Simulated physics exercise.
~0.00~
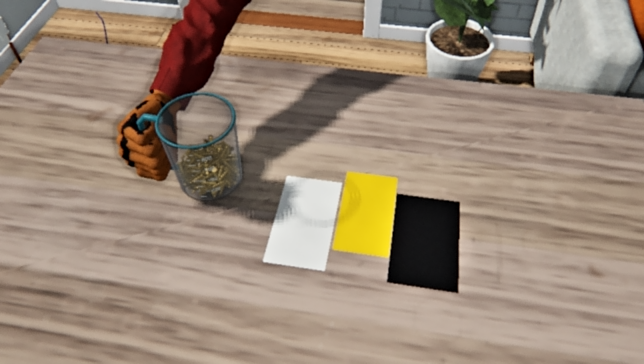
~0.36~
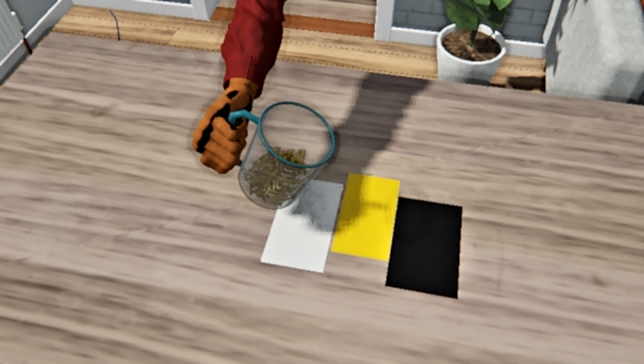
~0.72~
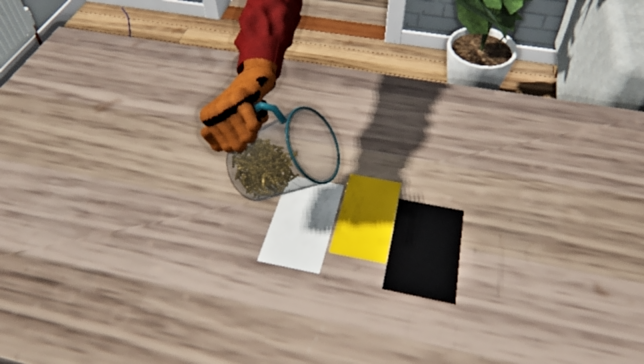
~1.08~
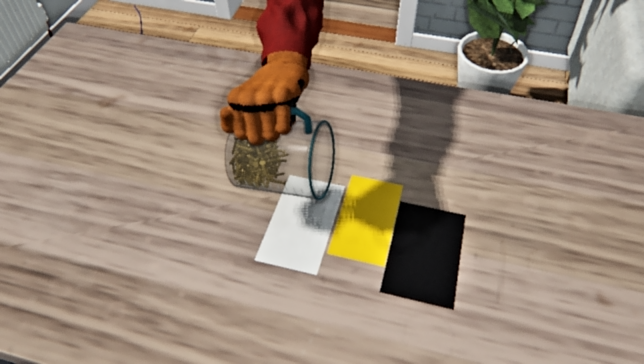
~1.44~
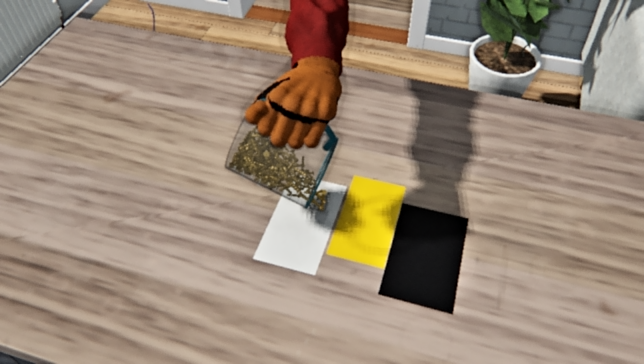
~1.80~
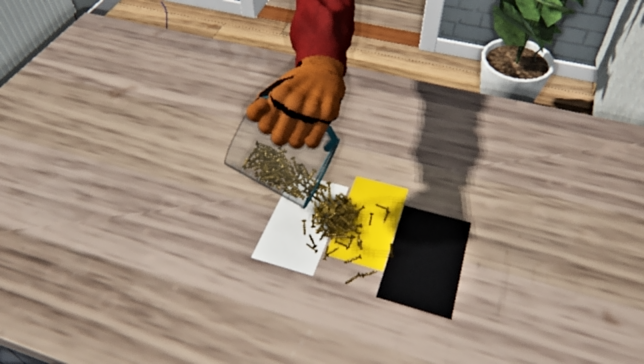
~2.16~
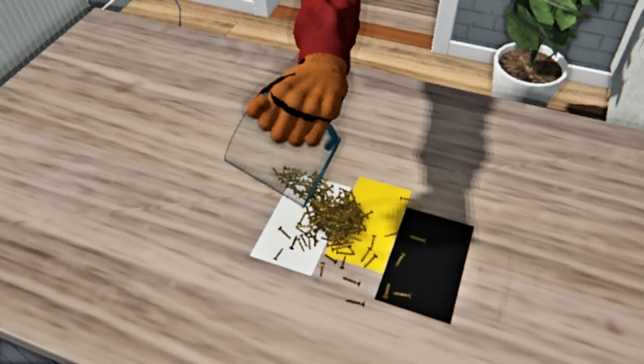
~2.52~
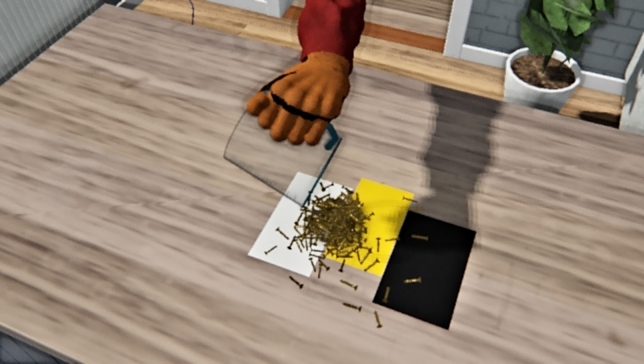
A gloved hand tipped a clear jug of small brass-coloured screws over a wooden table, and they poured into a heap across the white and yellow mats, a few scattering onto the black mat and bare wood, leaving the jug empty.
